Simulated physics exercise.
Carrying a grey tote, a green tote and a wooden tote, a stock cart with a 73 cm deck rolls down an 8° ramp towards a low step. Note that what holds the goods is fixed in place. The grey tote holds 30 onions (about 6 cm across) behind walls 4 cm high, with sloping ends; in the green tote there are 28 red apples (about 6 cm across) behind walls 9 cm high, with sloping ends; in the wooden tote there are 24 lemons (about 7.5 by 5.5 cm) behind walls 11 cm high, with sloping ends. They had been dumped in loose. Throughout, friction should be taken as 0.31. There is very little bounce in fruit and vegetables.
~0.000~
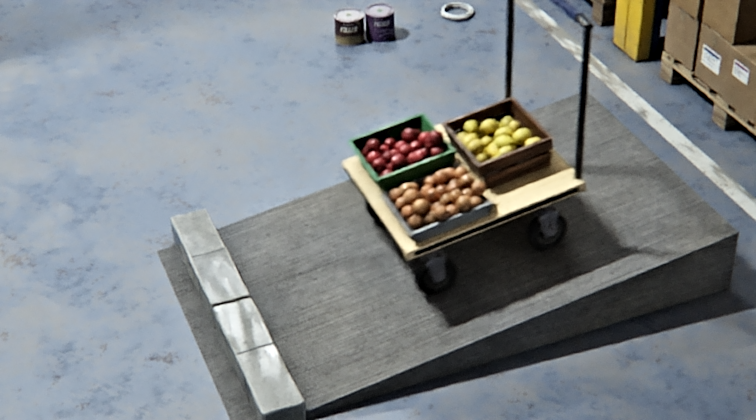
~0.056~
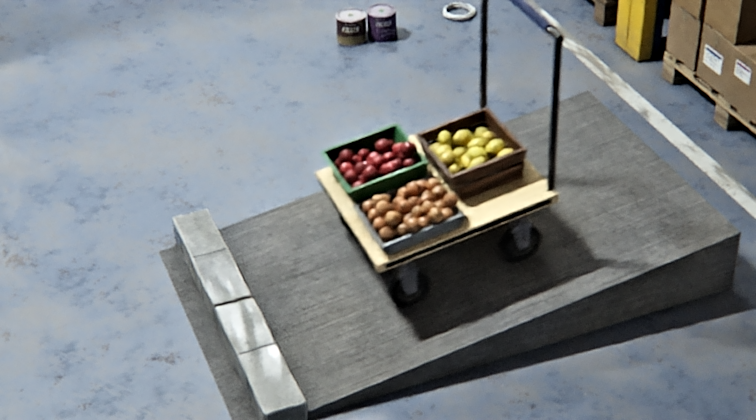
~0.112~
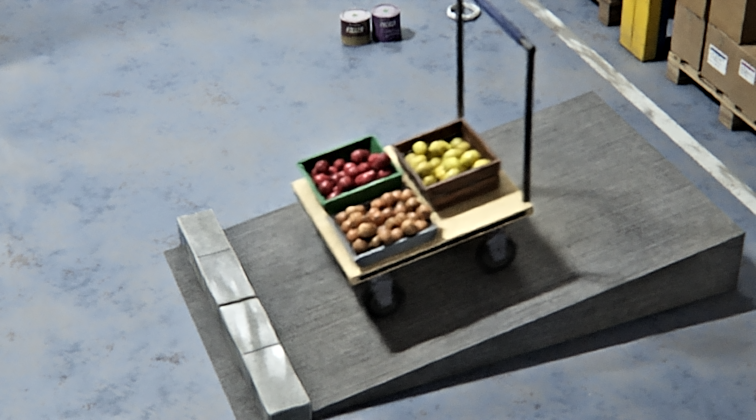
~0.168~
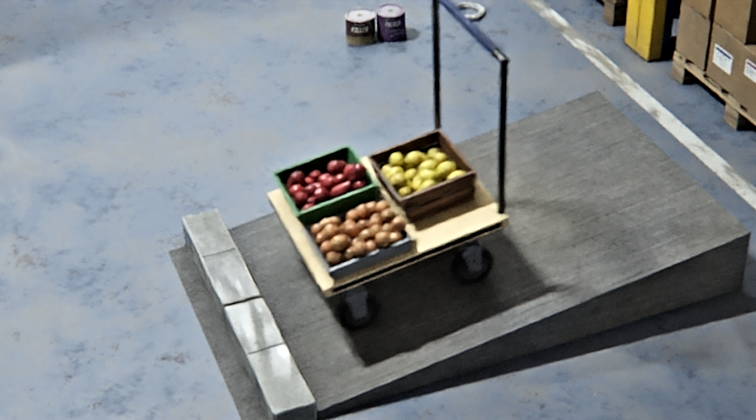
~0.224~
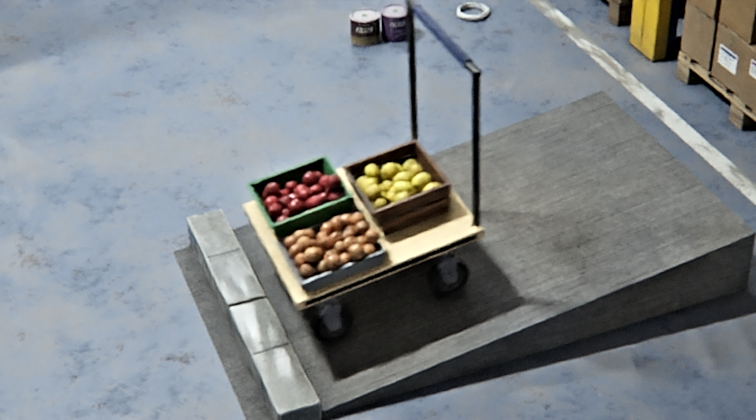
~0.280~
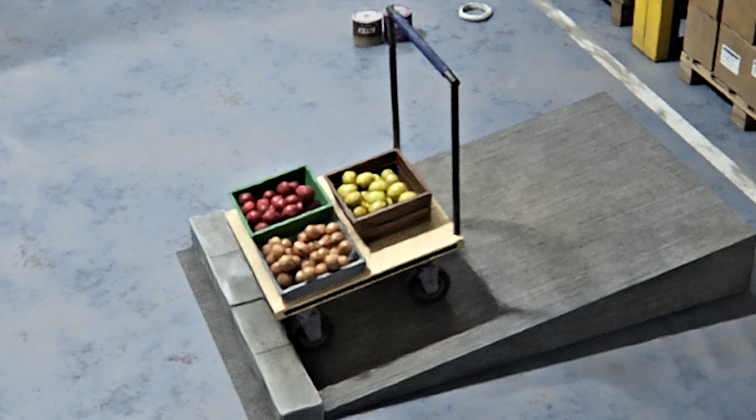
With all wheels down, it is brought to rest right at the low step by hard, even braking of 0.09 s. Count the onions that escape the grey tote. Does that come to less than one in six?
No, more than one in six.
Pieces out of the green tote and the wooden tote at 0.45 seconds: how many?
Estimate at that time - green tote 2, wooden tote 0, give or take.
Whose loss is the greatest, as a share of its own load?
The grey tote.
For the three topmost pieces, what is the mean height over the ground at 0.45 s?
On average they sit about 50 cm high.
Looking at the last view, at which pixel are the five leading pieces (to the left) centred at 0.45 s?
Their centre is around (226, 290).
After 0.33 s, grey tote 29 in, 1 out, green tote 28 in, 0 out and wooden tote 24 in, 0 out.
After 0.45 s, grey tote 19 in, 11 out, green tote 26 in, 2 out and wooden tote 24 in, 0 out.
After 0.68 s, grey tote 15 in, 15 out, green tote 26 in, 2 out and wooden tote 24 in, 0 out.
Outcome (at 1.18 s), grey tote 14 in, 16 out, green tote 26 in, 2 out and wooden tote 24 in, 0 out. Asked share, 16 of 30, 53 per cent.
